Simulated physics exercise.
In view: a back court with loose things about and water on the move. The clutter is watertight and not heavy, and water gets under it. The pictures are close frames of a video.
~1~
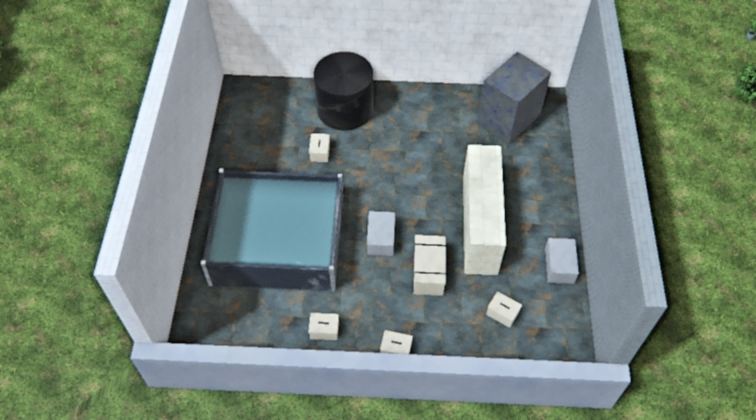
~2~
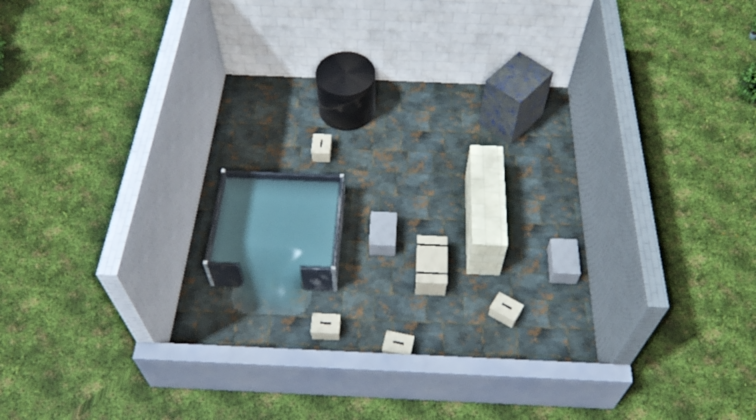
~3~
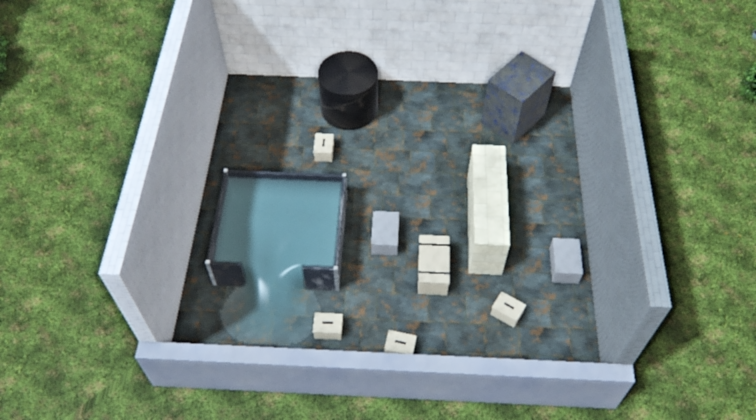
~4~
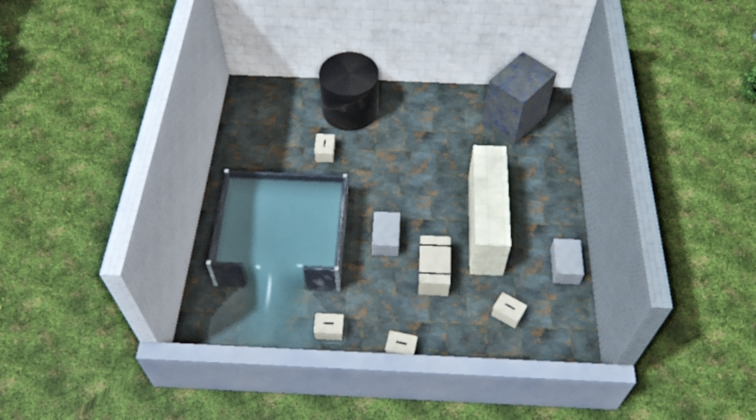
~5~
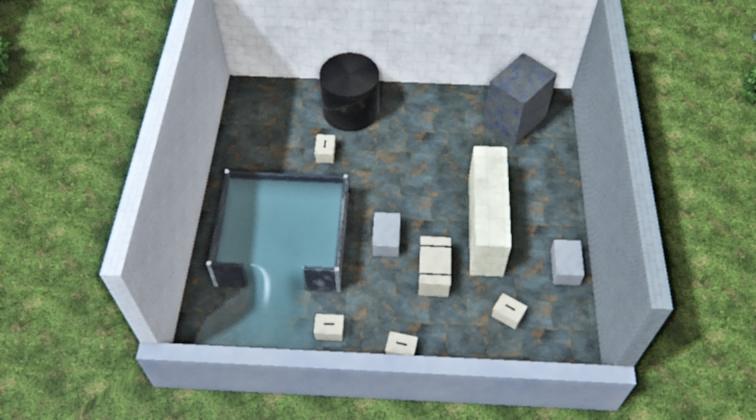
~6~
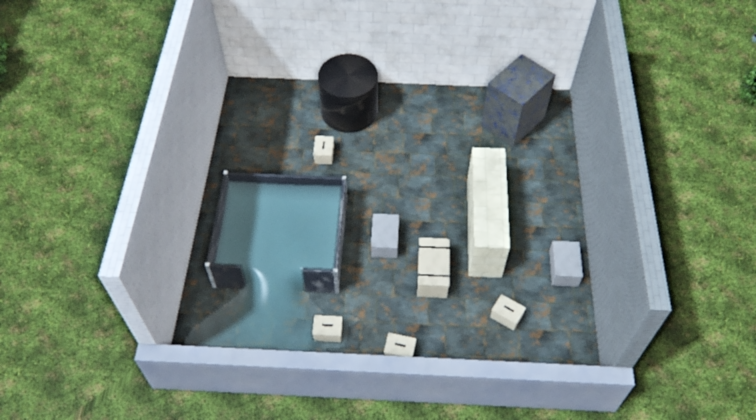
In a walled court, water pours through a tank's front gap and spreads across the floor.
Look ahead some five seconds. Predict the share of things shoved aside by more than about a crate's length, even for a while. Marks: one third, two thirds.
Share: One to two thirds.
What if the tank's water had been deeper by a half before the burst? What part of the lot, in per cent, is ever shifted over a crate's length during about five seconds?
Near 60 in a hundred.
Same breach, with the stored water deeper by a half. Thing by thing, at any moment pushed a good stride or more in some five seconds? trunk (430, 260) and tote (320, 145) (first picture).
One after the other: Less than that, no.
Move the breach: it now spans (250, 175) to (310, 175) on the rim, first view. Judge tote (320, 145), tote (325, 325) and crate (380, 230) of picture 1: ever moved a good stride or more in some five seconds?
One after the other: That far or more, less than that, under that.
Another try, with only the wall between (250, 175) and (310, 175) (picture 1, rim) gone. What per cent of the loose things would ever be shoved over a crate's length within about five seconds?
I make it 10 per cent.
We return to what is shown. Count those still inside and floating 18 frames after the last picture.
0 of them.
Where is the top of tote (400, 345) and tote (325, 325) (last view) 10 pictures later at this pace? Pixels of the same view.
Near (475, 323) and (396, 297).
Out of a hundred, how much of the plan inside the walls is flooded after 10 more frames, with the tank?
Near 30 in a hundred.
A moment on, 0 of 7 are well off their spots; 0 afloat.
Next, 2 of 7 are well off their spots; 0 afloat.
Later, 3 of 7 are well off their spots; 0 afloat.
In the end, 4 of 7 are well off their spots, and 4 have been at some point; 1 afloat.
